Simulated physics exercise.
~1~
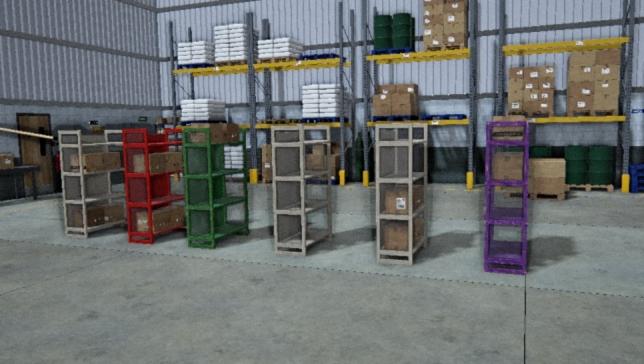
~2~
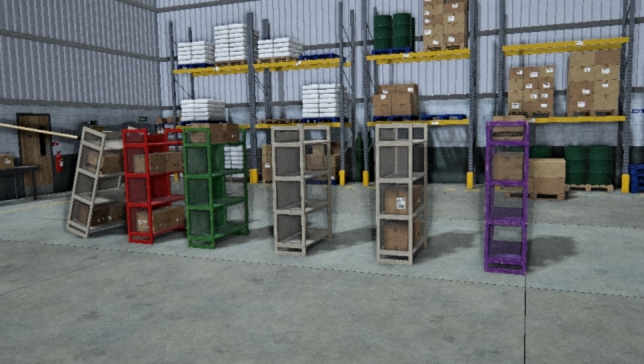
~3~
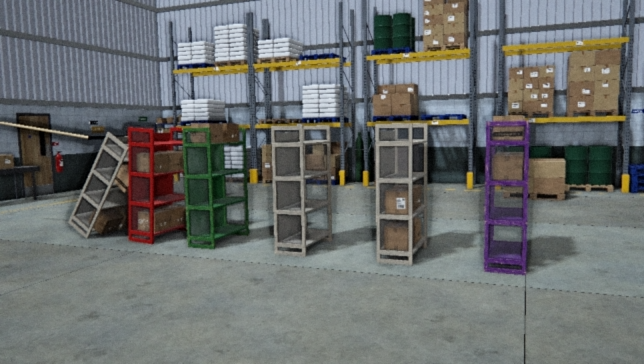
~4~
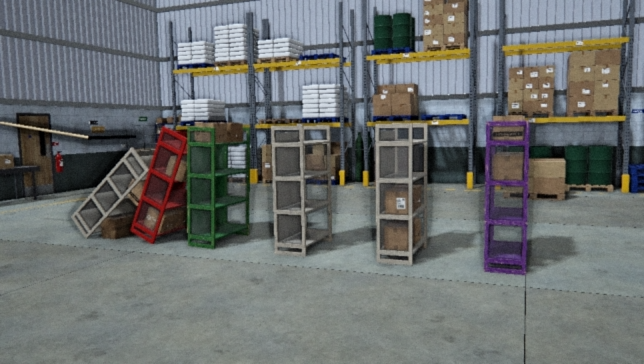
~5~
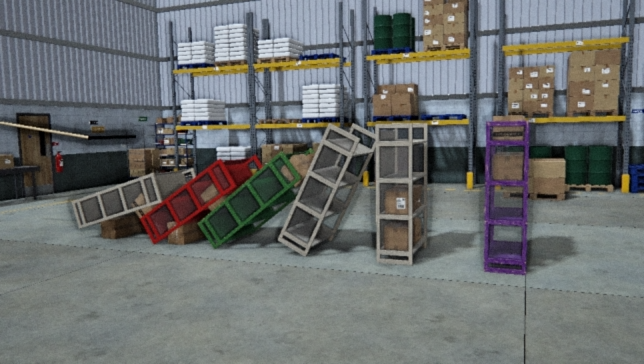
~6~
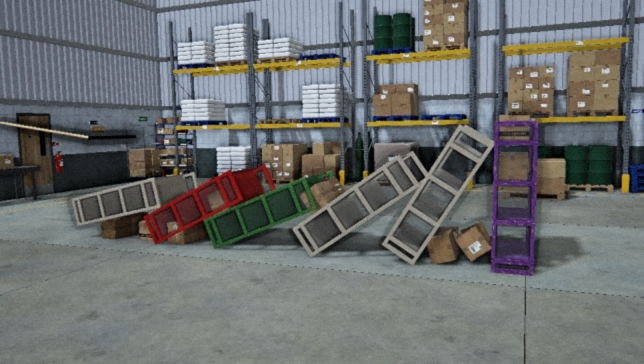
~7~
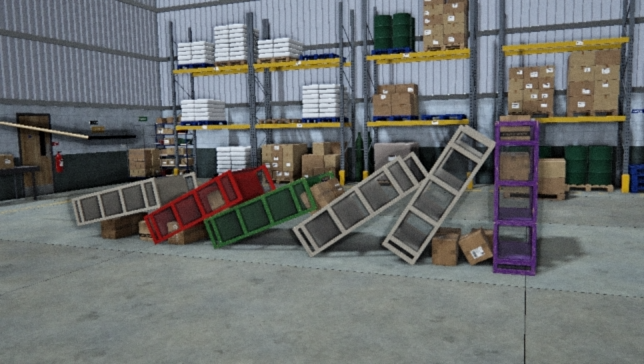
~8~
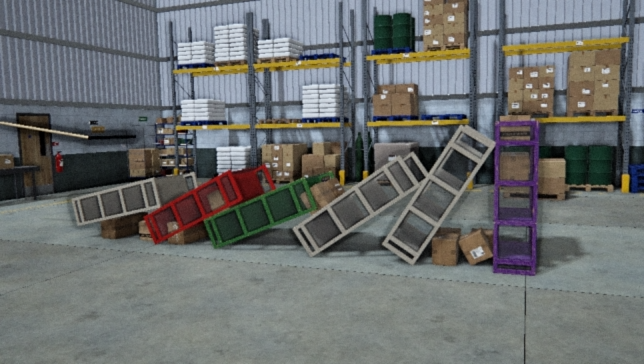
Warehouse floor with a pole tipping the leftmost rack, five racks toppling rightward in turn, cartons spilling, the purple one staying upright.
